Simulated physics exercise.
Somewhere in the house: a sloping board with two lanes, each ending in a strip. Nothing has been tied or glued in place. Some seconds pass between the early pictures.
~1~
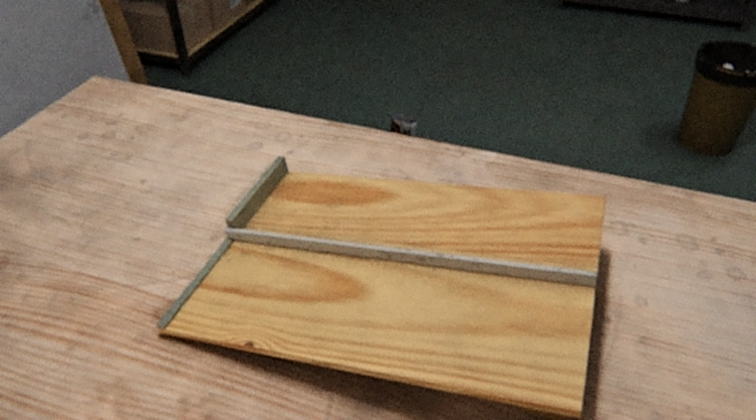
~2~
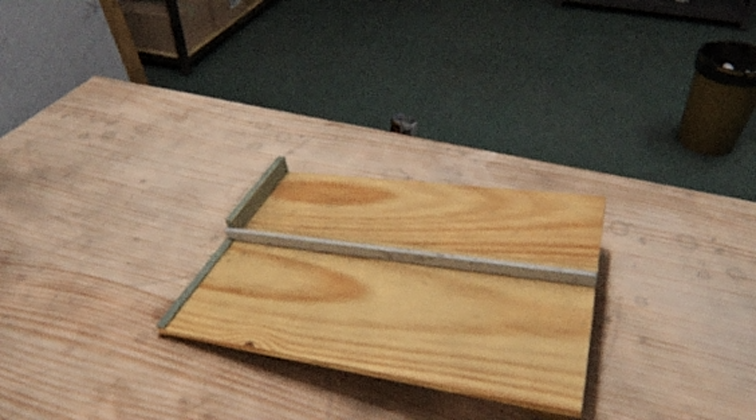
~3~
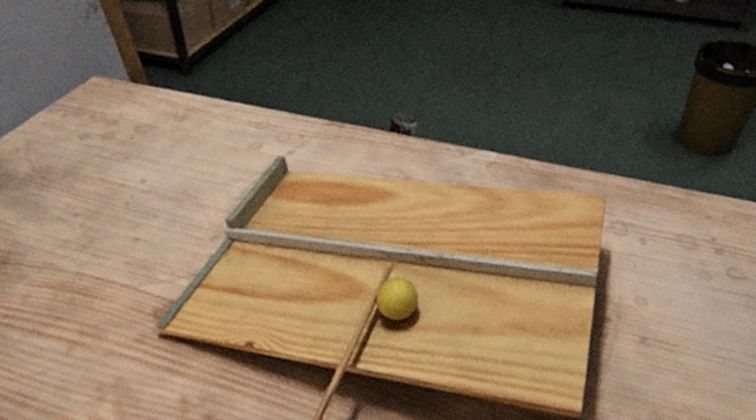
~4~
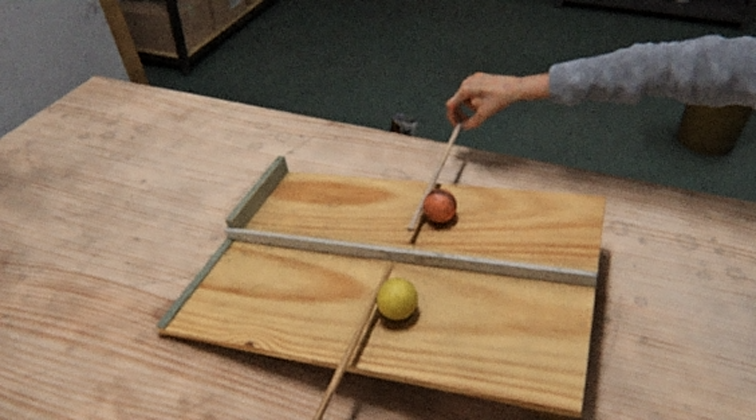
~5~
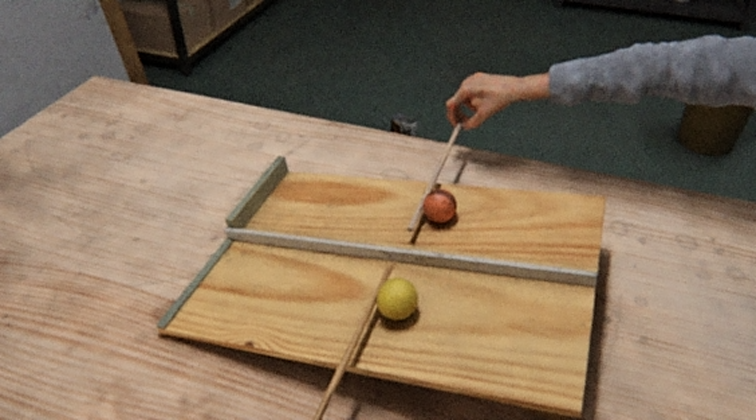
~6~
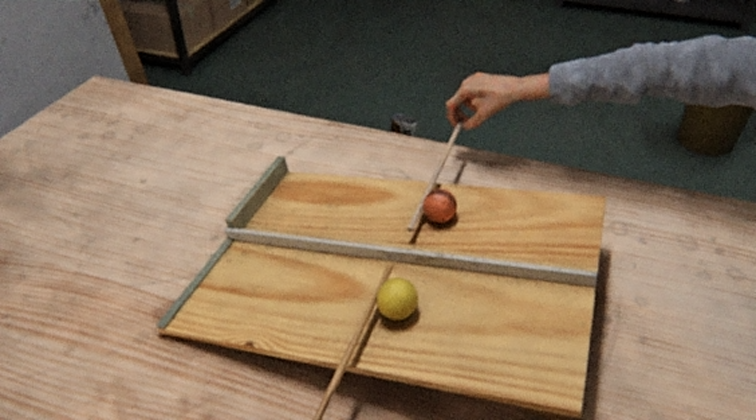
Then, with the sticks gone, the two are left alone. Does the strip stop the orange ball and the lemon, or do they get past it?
The orange ball will be retained by the strip; the lemon will pass the strip.
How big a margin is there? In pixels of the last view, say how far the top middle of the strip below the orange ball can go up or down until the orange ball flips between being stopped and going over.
It is roughly 8 pixels, and the shift goes down.
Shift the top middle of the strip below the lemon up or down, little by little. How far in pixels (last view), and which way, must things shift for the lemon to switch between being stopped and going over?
8 pixels up, roughly.
Then, 0.70 s later than the last frame, orange ball rolling on the board near (310, 194); lemon rolling on the board near (249, 277).
When it is over, the orange ball stops on the board, near (274, 191); the lemon rolls off the board.
